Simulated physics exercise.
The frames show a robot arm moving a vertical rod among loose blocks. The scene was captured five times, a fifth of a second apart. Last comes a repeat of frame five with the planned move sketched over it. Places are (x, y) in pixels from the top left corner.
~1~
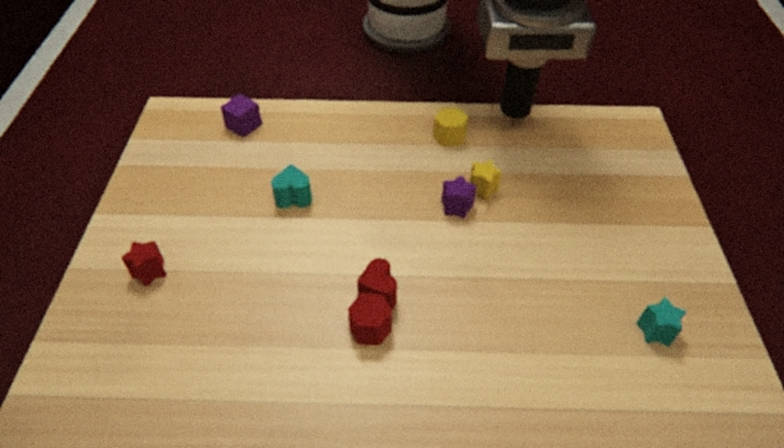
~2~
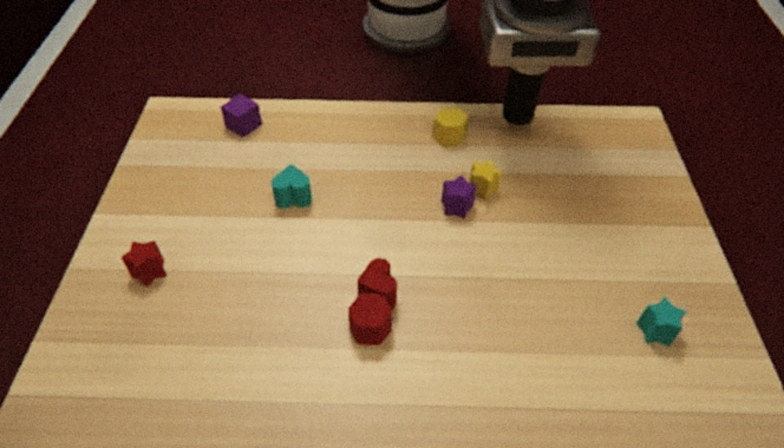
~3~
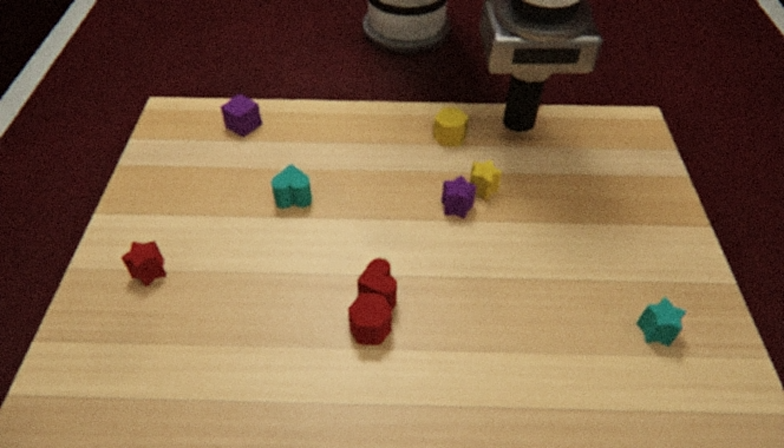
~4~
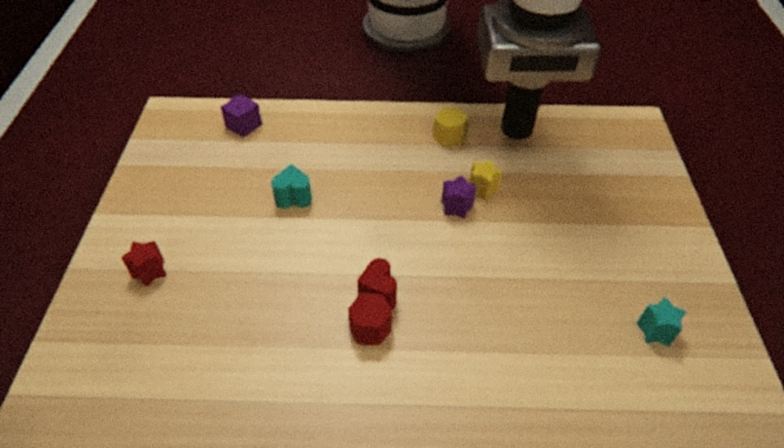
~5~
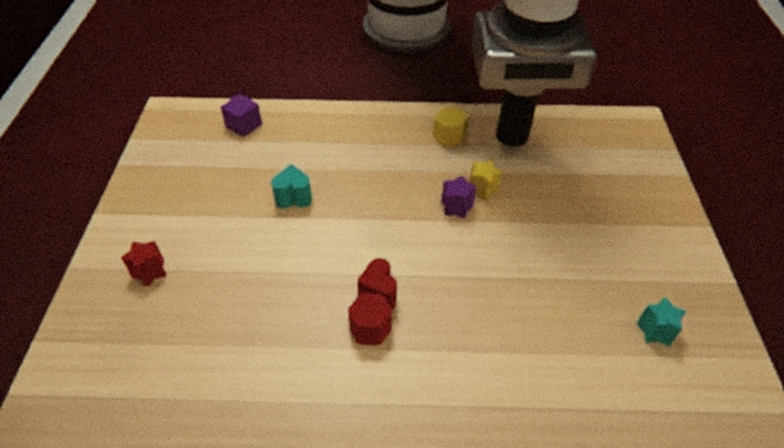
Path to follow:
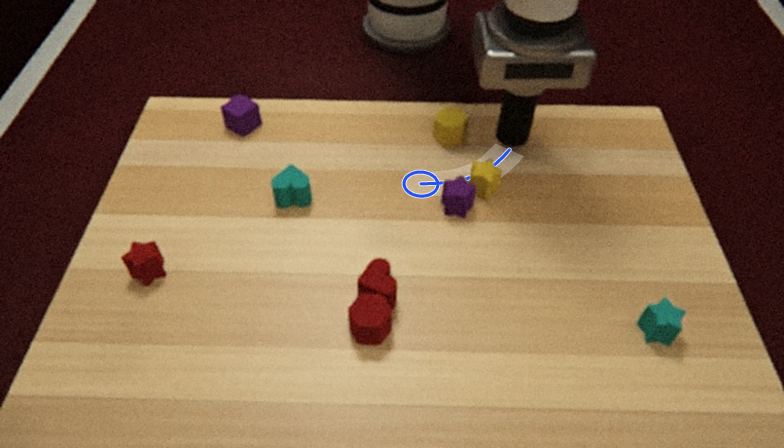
Robot arm edging its black rod slightly forward over a wooden table beside yellow blocks, the scattered colourful blocks staying still.
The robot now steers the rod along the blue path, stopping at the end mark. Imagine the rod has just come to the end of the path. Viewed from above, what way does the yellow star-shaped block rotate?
Seen from above, counterclockwise.
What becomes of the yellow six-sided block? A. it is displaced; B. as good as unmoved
That would be B.
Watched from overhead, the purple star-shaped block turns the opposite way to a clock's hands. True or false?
The statement is incorrect.
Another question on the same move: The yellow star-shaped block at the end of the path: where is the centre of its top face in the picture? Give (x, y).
When the path ends, it will be at (473, 179).
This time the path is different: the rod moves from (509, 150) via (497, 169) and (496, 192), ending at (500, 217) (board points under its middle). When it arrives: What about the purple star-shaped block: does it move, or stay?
The block you're asking about gets moved.
Drawn move, from (509, 150) through (489, 169) and (458, 181) to (421, 184).
The first path, step by step. One third of the way, rod at (491, 155); nothing pushed yet.
Two thirds of the way, rod at (459, 167); purple star-shaped block at (458, 196), turned 40° clockwise; yellow star-shaped block at (474, 180), turned 85° anticlockwise.
At the end, rod at (422, 170); yellow six-sided block still; purple star-shaped block at (459, 197), turned 40° clockwise; yellow star-shaped block at (473, 179), turned 95° anticlockwise.
